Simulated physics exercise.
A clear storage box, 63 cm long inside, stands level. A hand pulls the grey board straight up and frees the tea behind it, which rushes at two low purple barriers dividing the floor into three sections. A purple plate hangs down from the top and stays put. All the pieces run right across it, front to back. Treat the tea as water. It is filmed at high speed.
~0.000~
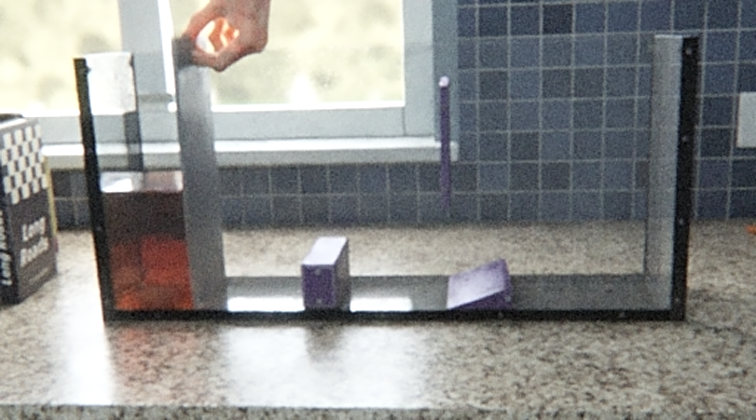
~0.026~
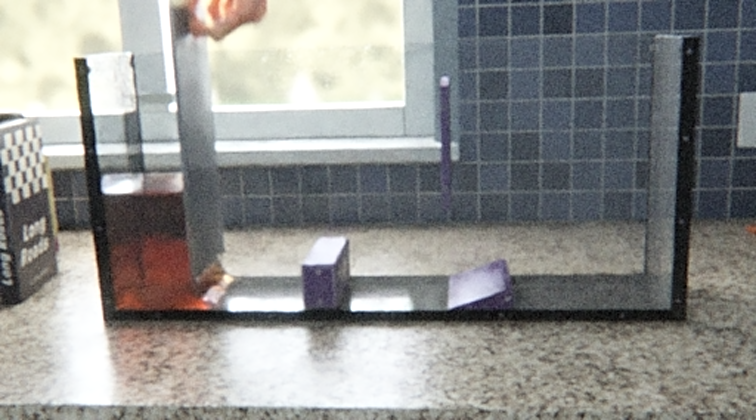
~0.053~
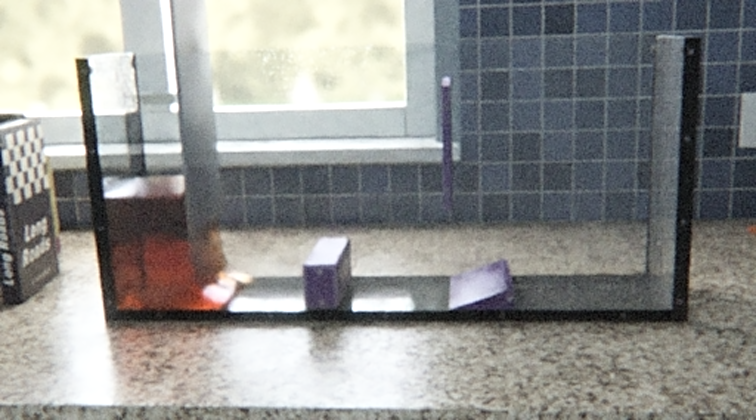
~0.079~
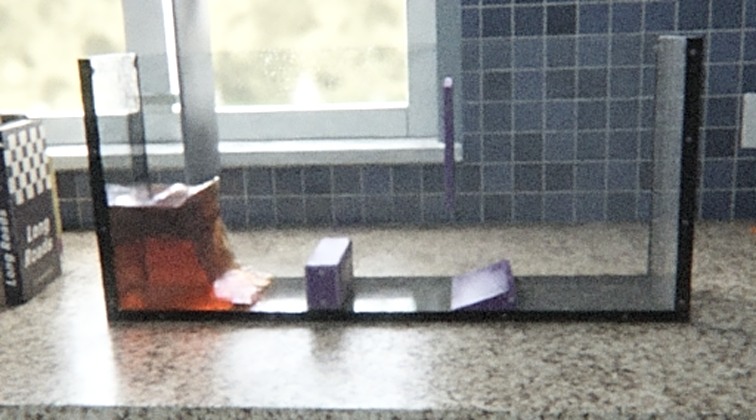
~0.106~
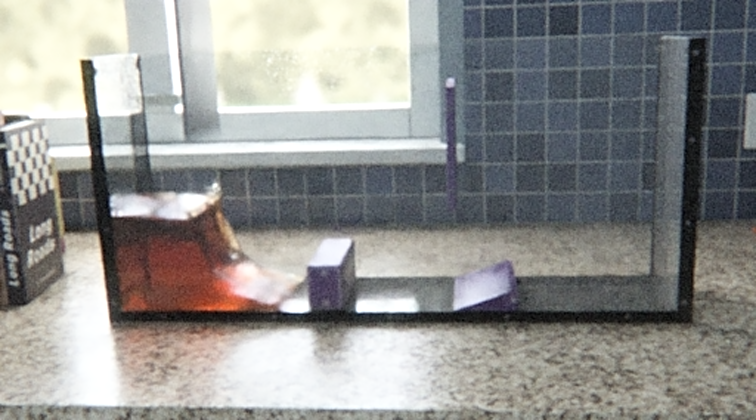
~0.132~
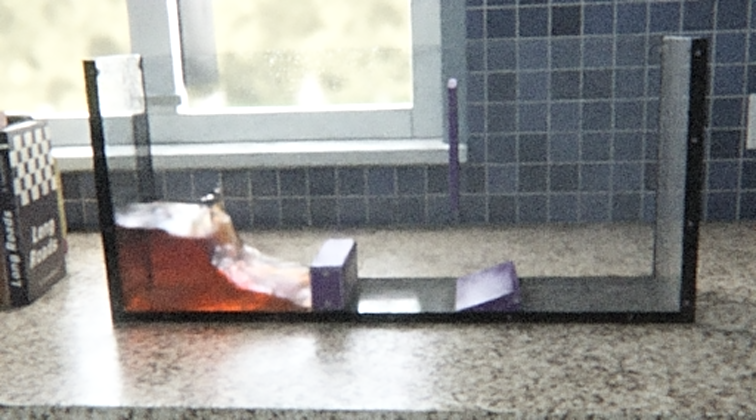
On a speckled kitchen counter by a window, a hand pulled a grey board straight up inside a clear box, and reddish-brown tea rushed right along the floor, reaching the nearer purple barrier.
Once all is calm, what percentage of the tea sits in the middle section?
About 18 per cent.
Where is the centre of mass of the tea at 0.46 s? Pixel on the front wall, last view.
Near (274, 271).
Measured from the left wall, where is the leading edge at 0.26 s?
About 24 cm.
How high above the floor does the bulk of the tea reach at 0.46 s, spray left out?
Roughly 22.5 cm up.
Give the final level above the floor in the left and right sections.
In turn 4.0 and 1.0 cm.
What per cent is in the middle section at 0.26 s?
Near 2 in a hundred.
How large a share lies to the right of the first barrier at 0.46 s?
Near 26 in a hundred.
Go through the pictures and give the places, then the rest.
Level at the left end (109, 193); front at (192, 307); board bottom (195, 307); the first barrier (broad) has its top at (317, 266); the second barrier (ramped) has its top at (508, 291), in the first frame.
Level at the left end (110, 194); front at (205, 307); board bottom (193, 280), in the second frame.
Level at the left end (112, 198); front at (224, 307); board bottom (190, 234), in the third frame.
Level at the left end (115, 206); front at (249, 307); board bottom (188, 188), in the fourth frame.
Level at the left end (118, 216); front at (278, 308); board bottom (186, 140), in the fifth frame.
Level at the left end (121, 226); front at (307, 308); the board is clear, in the sixth frame.
By 0.26 s 98 per cent is still short of the first barrier, 0 is over the second.
By 0.46 s 73 per cent is still short of the first barrier, 0 is over the second.
By 0.81 s 70 per cent is still short of the first barrier, 12 is over the second.
At rest it is 68 per cent left, 18 middle, 14 right.
